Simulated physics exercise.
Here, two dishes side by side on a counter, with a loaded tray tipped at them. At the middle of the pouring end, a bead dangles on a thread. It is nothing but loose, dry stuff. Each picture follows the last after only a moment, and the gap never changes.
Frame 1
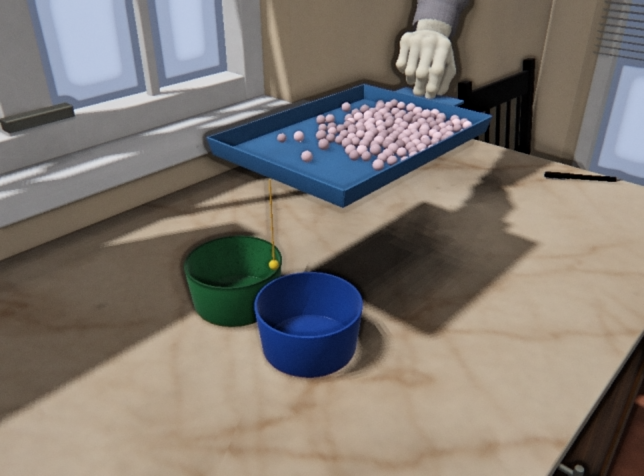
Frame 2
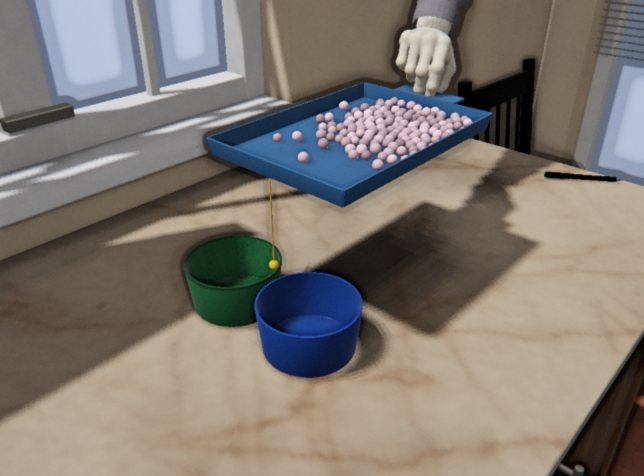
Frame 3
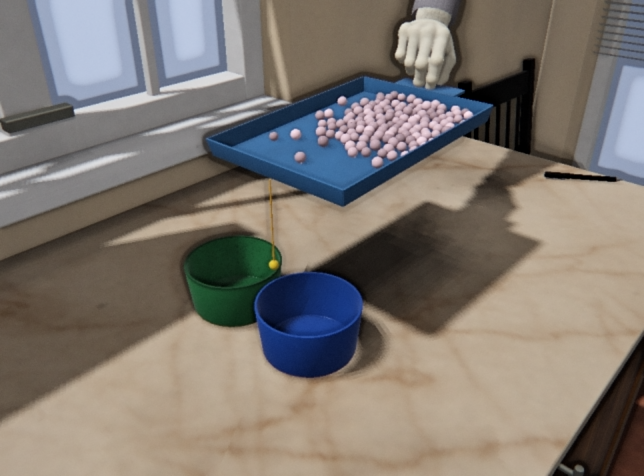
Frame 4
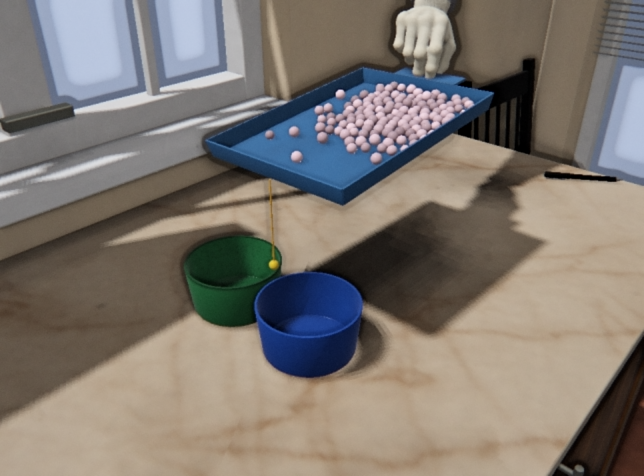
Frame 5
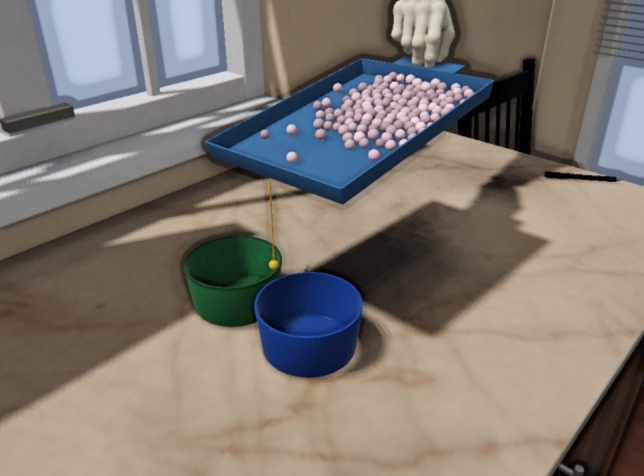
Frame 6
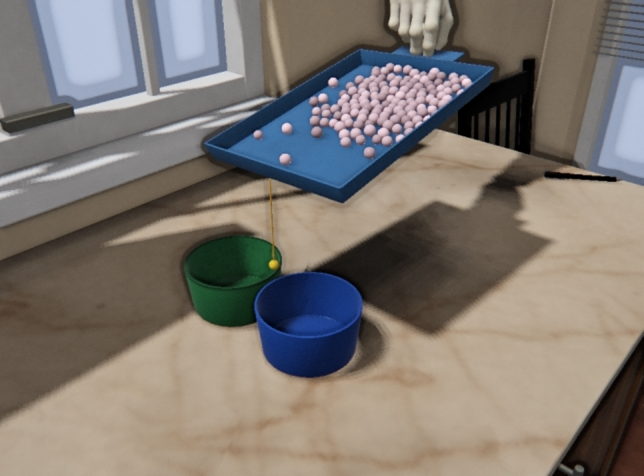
Gloved hand raising the far end of a blue tray of pink beads above green and blue bowls, few beads shifting.
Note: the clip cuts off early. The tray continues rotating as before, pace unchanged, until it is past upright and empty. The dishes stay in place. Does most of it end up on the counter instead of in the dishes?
No, most of it goes into the dishes.
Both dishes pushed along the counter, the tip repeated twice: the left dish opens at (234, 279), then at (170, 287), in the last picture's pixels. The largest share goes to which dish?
In the first try it's the one on the left, and in the second it's the one on the left.
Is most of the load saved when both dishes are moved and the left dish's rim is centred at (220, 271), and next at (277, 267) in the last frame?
Held in all, by try: A larger portion, then a smaller portion.
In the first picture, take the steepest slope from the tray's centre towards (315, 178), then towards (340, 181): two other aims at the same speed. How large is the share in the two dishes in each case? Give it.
Close to 60 percent first and close to 70 percent second.
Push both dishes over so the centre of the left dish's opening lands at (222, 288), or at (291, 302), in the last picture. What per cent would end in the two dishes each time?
In the first position around 60 percent, in the second around 10 percent.
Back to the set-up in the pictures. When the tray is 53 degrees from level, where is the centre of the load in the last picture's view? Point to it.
Near (259, 145).
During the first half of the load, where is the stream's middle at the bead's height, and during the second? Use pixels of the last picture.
Half one: (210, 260), half two: (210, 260).
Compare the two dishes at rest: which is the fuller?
Note: Fuller is the one placed left.
Just after the last frame, tray tipped steeply; the larger part on the tray; just a few in the right dish; about a tenth in the left dish; just a few outside both; just a few in the air.
A moment on, tray tipped right over; roughly half on the tray; just a few in the right dish; roughly a quarter in the left dish; about a tenth outside both; roughly a quarter in the air.
Further on, tray tipped past a quarter turn; just a few in the right dish; roughly two thirds in the left dish; roughly a third outside both.
When it is over, tray tipped past a quarter turn; just a few in the right dish; roughly two thirds in the left dish; roughly a third outside both.
